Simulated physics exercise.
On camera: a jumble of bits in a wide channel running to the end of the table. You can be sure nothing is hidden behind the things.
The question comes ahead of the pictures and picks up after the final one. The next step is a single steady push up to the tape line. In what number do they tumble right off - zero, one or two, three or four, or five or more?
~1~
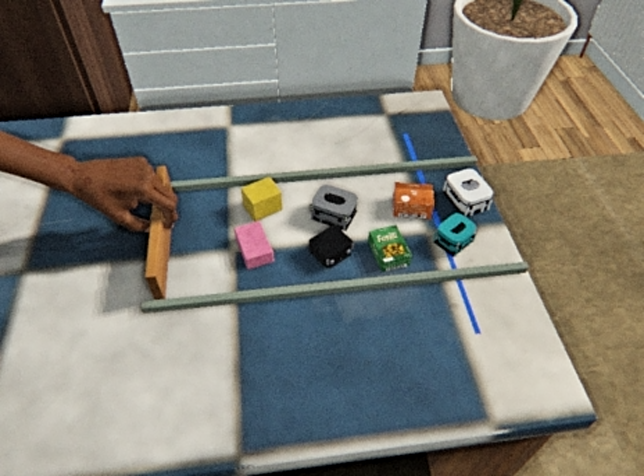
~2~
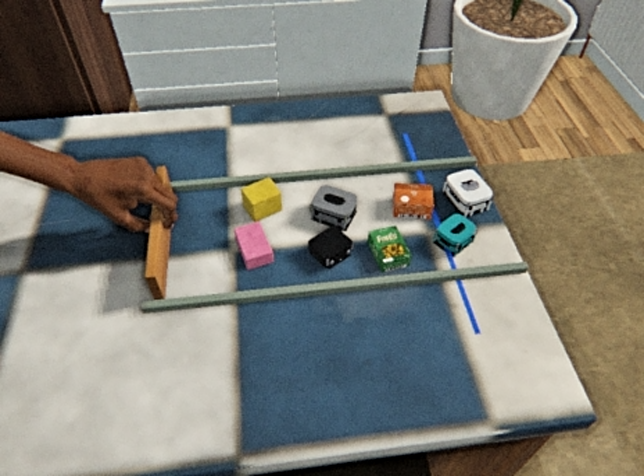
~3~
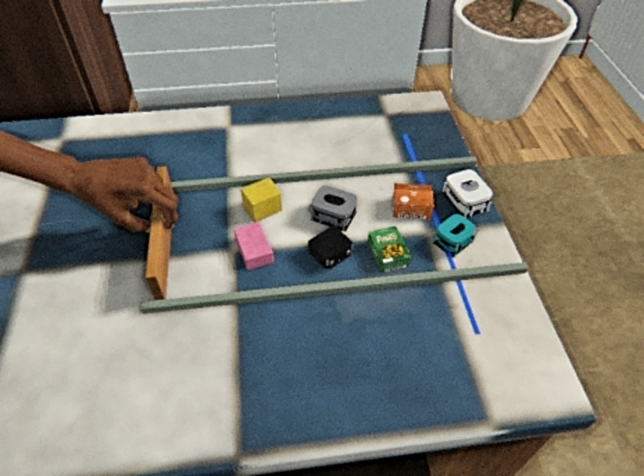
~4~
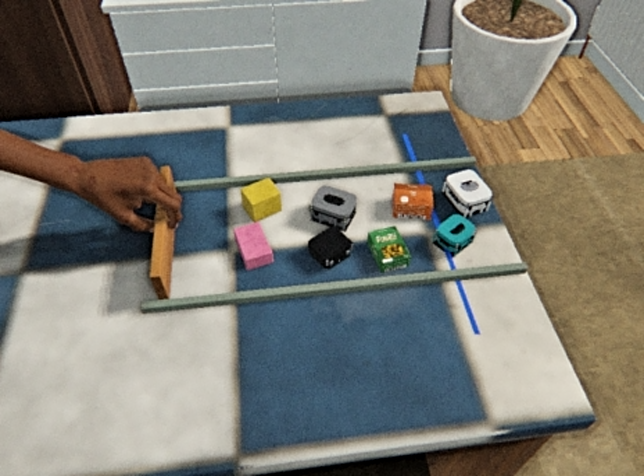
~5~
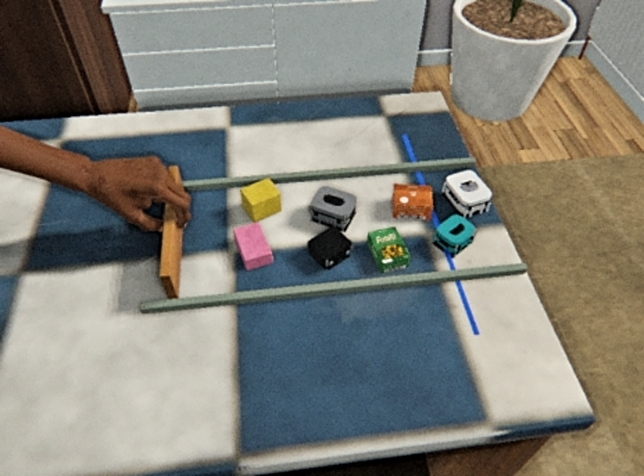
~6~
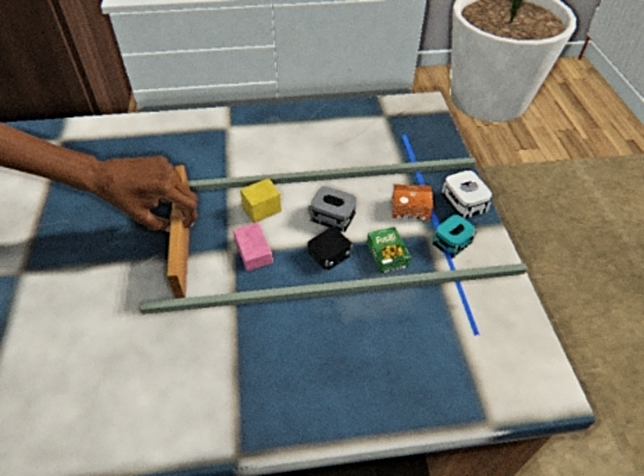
The push is going to knock three or four off the table.
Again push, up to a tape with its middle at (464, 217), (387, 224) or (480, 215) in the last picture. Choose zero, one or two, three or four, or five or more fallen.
Lab note - fallen per tape, in order: 5 or more / not one / at least five.
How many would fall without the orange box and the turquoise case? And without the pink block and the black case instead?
The first count is 1 and the second is 1.
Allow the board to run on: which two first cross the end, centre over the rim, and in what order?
The white case and then the turquoise case.
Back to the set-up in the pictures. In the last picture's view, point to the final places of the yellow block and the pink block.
One is at about (443, 186), the other at about (454, 229).
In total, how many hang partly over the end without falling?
It would come to 0.
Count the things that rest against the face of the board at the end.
2 in contact.
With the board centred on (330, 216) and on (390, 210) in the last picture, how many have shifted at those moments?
One spot: 6. Other spot: 8.
Soon after, none off yet; white case at rest near (466, 195); turquoise case at rest near (454, 237); orange box at rest near (412, 202).
Then, none off yet; white case at rest near (468, 195); turquoise case moved a little near (471, 236); orange box moved about its own width near (437, 203).
By the end, the number that fall off is three or four; fallen, green box, orange box, turquoise case and white case.
